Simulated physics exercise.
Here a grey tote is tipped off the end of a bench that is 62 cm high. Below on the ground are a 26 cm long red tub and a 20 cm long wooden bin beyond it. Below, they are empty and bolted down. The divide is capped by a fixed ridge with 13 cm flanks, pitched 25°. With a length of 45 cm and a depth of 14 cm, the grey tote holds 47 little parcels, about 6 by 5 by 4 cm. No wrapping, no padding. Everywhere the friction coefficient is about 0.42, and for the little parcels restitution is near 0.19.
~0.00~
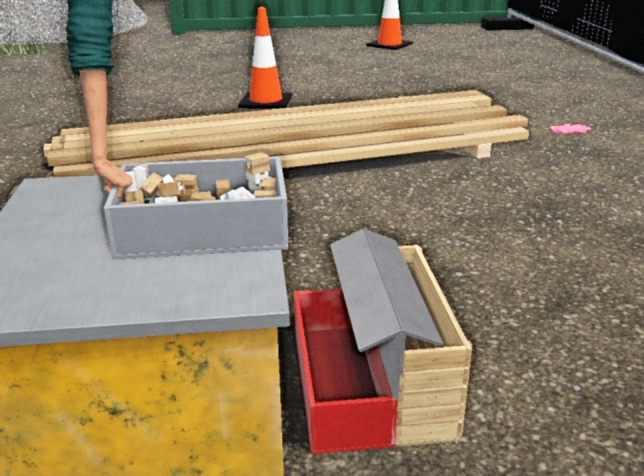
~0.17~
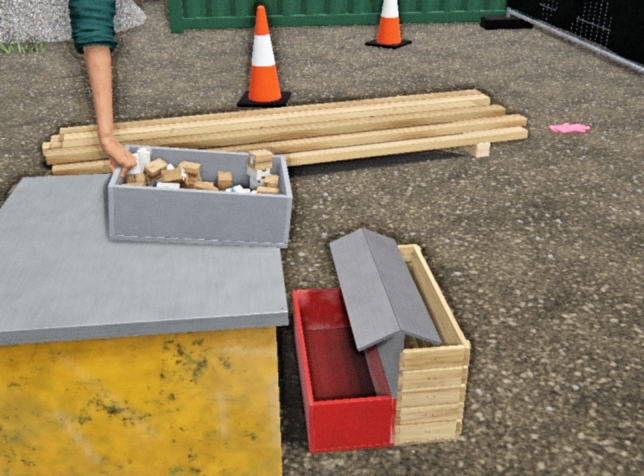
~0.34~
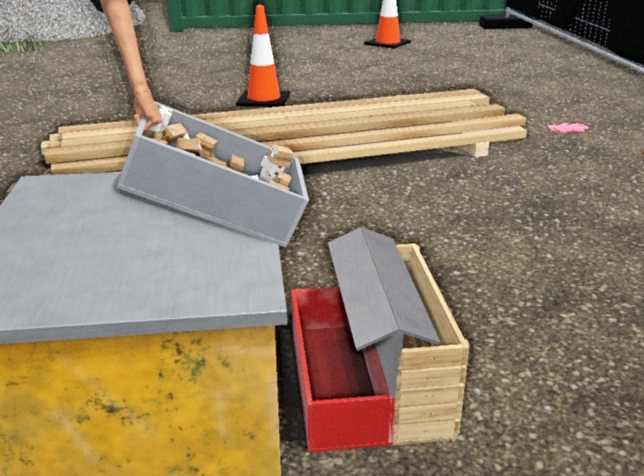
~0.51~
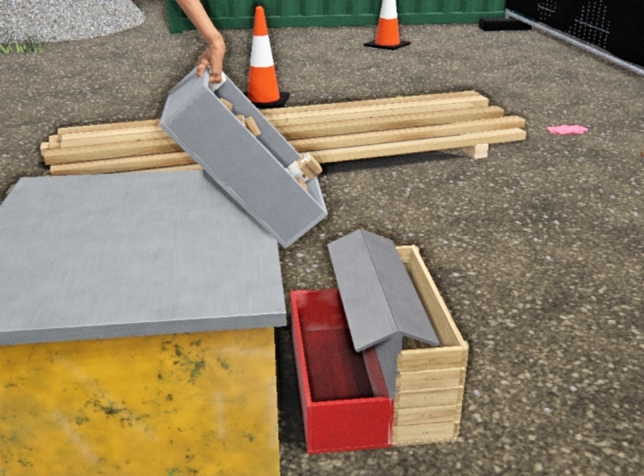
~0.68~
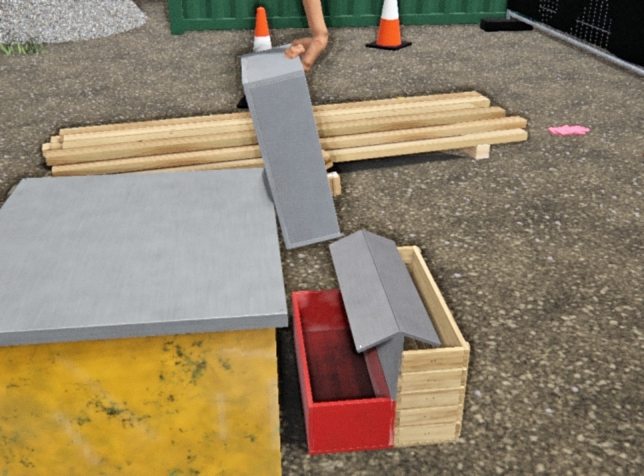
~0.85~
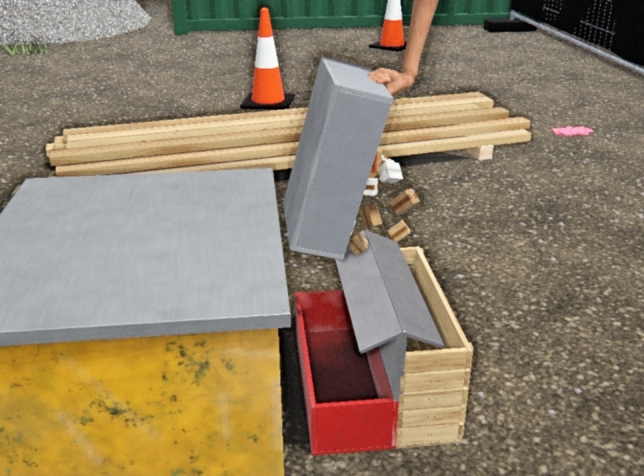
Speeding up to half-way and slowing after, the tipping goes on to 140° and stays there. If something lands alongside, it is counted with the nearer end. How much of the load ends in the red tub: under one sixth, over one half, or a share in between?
A share in between.
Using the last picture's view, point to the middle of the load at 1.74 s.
Somewhere around (359, 370) in pixels.
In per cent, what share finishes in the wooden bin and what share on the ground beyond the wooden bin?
I'd put it at about 20 percent, then about 25 percent.
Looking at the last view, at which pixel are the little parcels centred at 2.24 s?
About (362, 371).
After 1.07 s, tilt 131°; 15 still in the grey tote, 1 in the red tub, 4 in the wooden bin, 2 on the ground beyond the wooden bin and 25 in the air.
After 1.35 s, tilt 140°; 12 in the red tub, 8 in the wooden bin, 5 on the ground beyond the wooden bin and 22 in the air.
After 1.74 s, tilt 140°; 14 in the red tub, 10 in the wooden bin, 5 on the ground short of the red tub, 12 on the ground beyond the wooden bin and 6 in the air.
Final count (at 2.24 s), 16 in the red tub, 10 in the wooden bin, 9 on the ground short of the red tub and 12 on the ground beyond the wooden bin. Asked share, 16 of 47, 34 per cent.
